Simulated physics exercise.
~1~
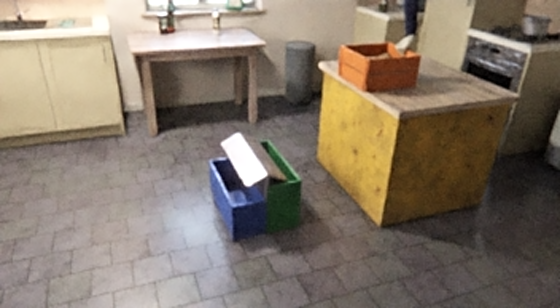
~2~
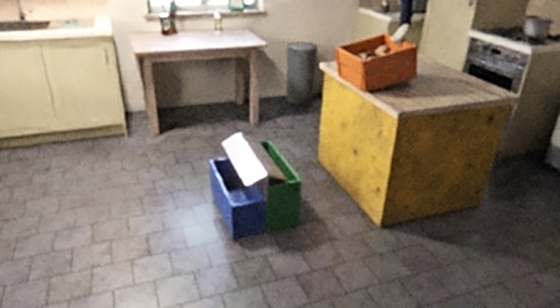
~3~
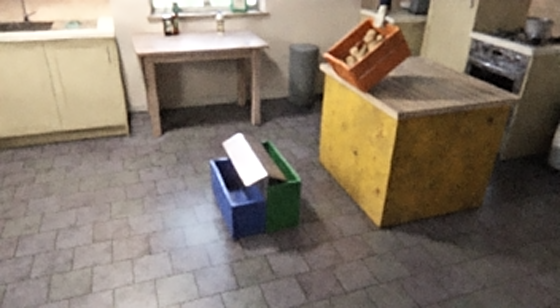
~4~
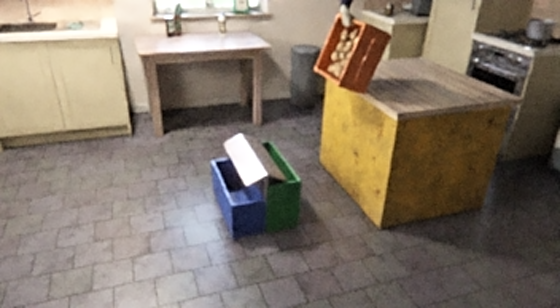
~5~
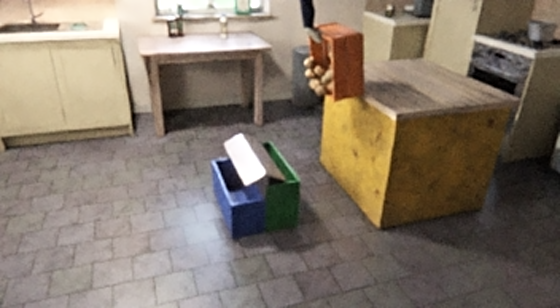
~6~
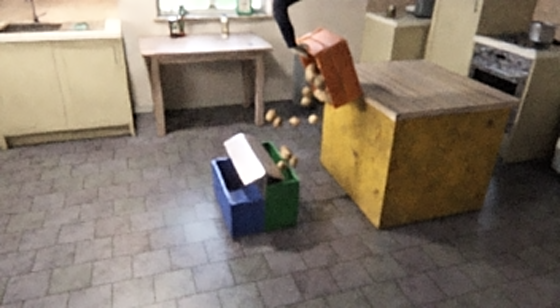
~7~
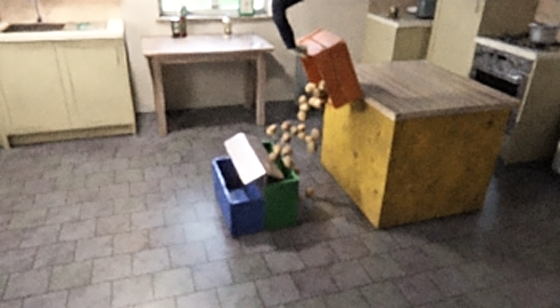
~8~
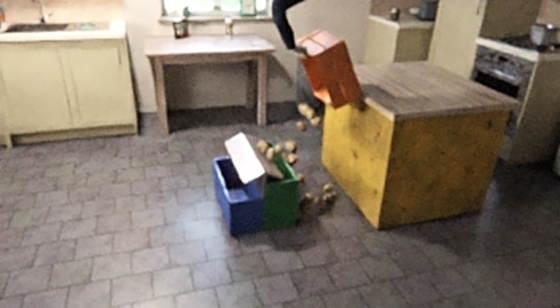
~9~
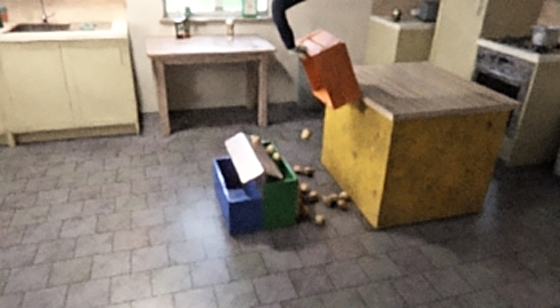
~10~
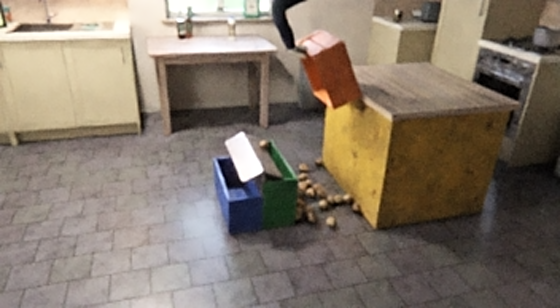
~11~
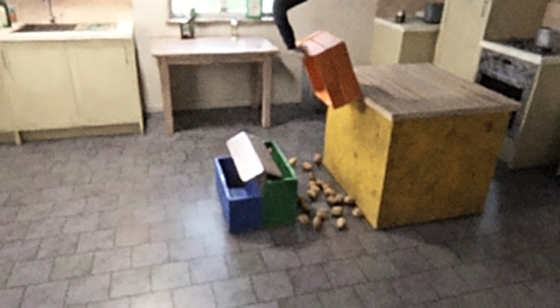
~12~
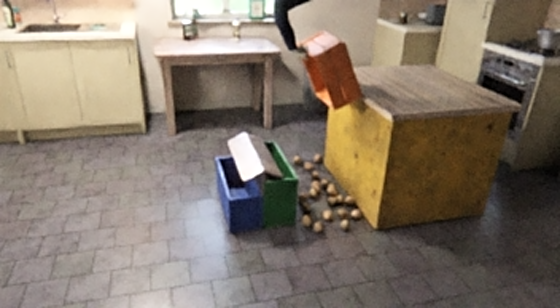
An orange crate tips leftward by a dark arm, spilling potato-like lumps mostly onto the floor.
